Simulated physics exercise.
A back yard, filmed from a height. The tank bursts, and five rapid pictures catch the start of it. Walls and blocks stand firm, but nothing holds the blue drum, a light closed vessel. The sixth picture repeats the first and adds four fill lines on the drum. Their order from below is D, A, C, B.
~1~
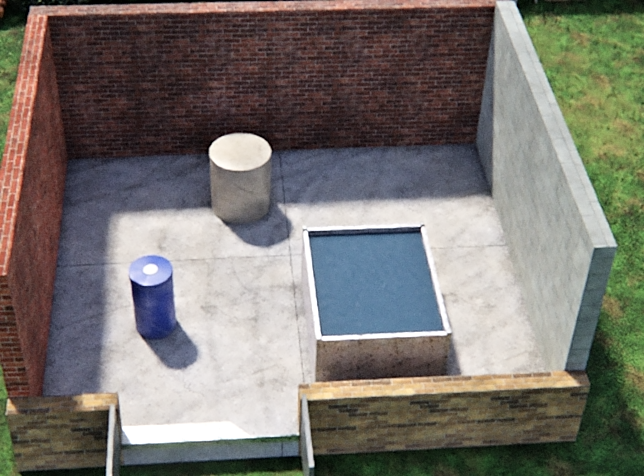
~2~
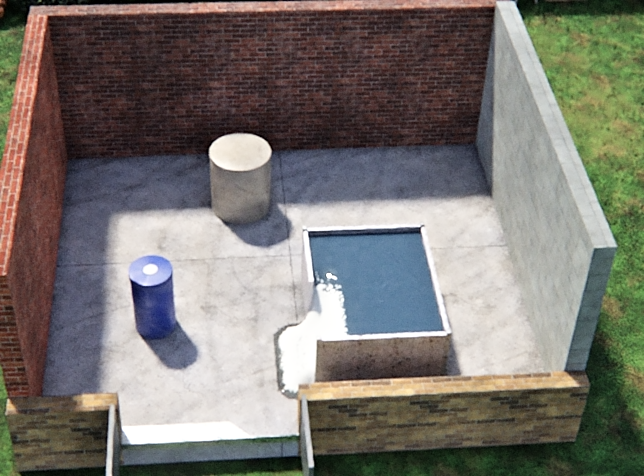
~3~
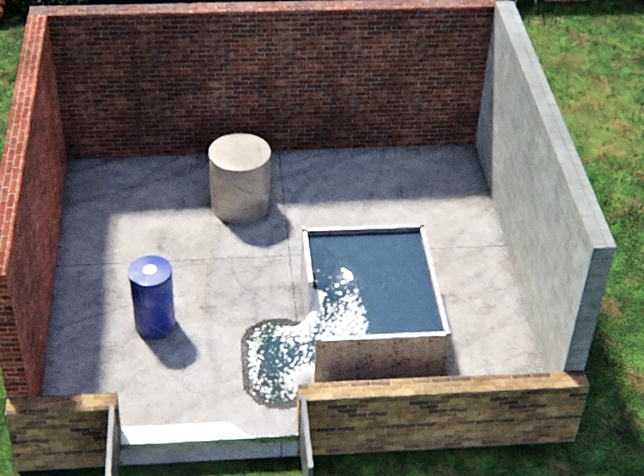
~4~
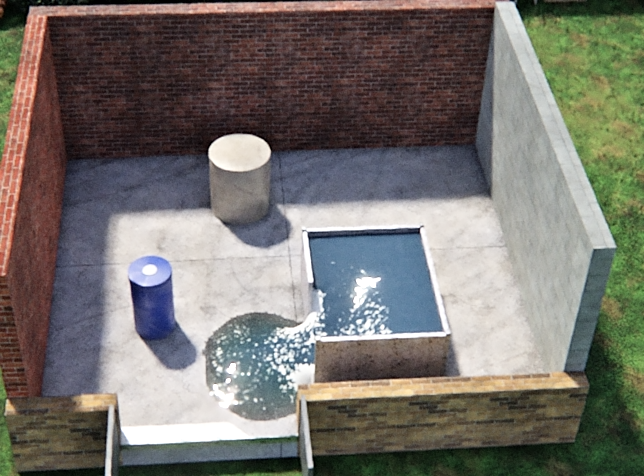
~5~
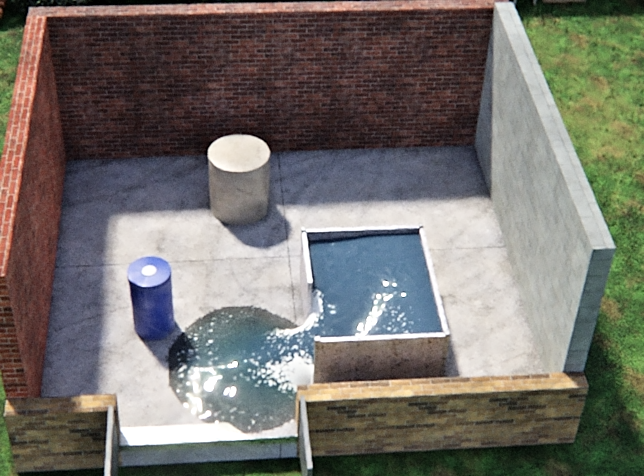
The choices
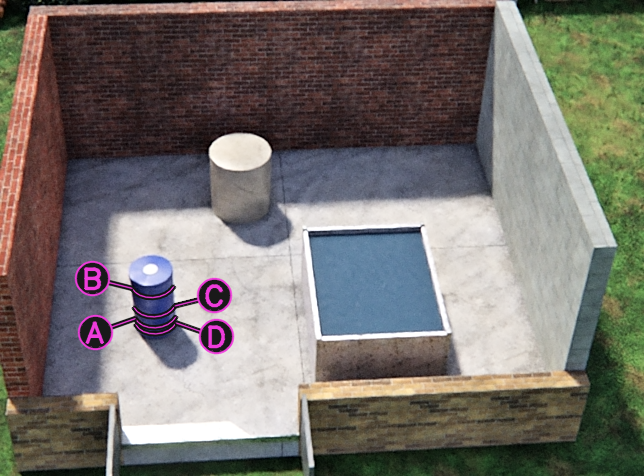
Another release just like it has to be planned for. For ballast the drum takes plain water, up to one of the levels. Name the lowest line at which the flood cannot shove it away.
C.
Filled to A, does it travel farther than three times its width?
No, it does not.
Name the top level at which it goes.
That would be A.
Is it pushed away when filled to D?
Yes, it does.
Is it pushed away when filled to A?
Yes, that goes wrong.
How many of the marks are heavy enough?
Two of the four.
On the marked copy, A at (155, 327); B at (152, 297); C at (154, 316); D at (155, 333); from the bottom up D, A, C, B.
Choosing A, it is pushed about its own width away.
Choosing B, it does not move.
Choosing C, it does not move.
Choosing D, it is pushed about 5 times its own width away.
